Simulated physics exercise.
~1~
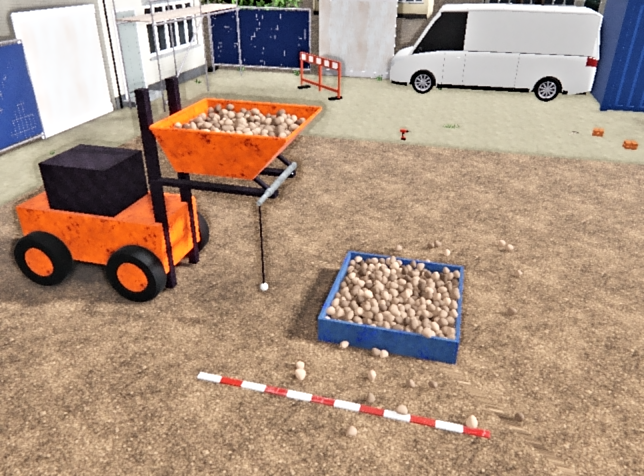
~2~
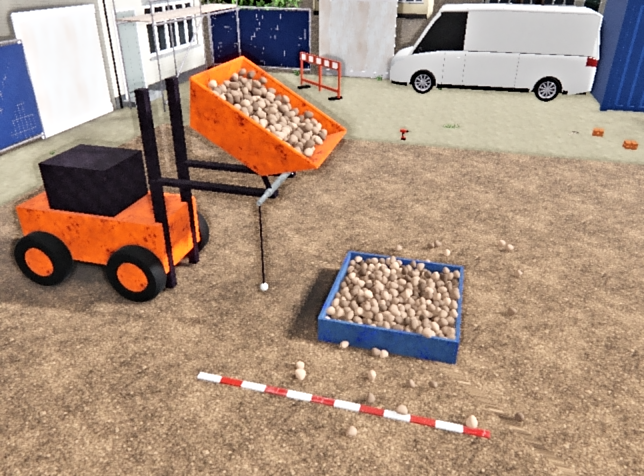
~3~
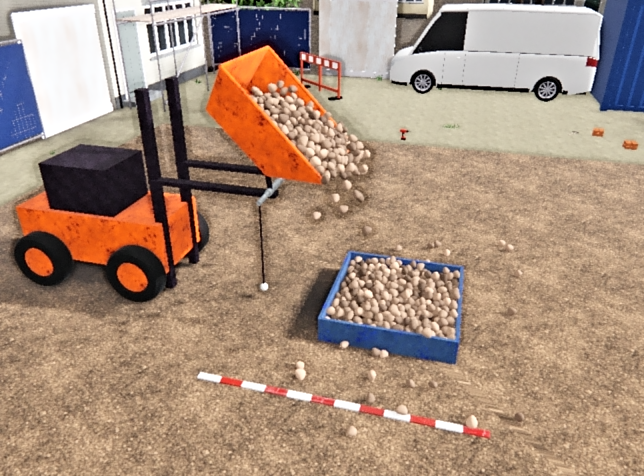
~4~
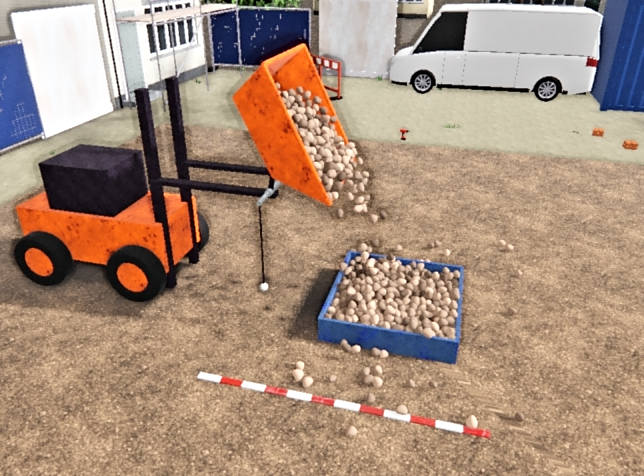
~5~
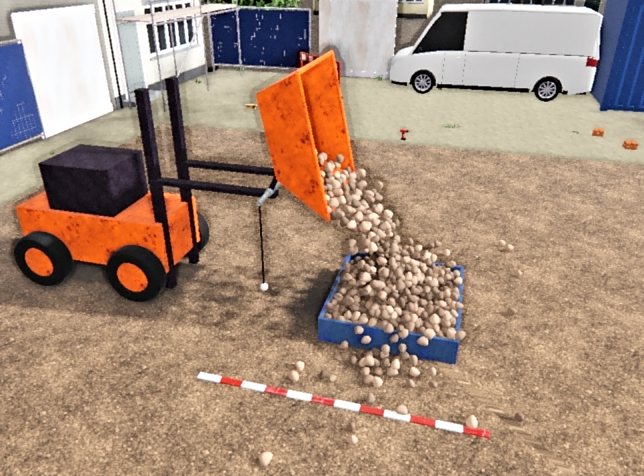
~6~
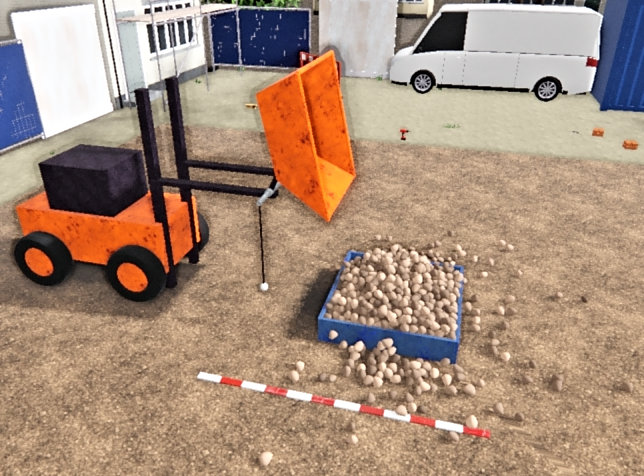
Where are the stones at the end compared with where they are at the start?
At the start the stones are shared between the raised orange skip and the blue bin, with only a few on the ground. By the end they lie lower and further right, heaped in the bin and scattered on the ground in front of it and to its right.
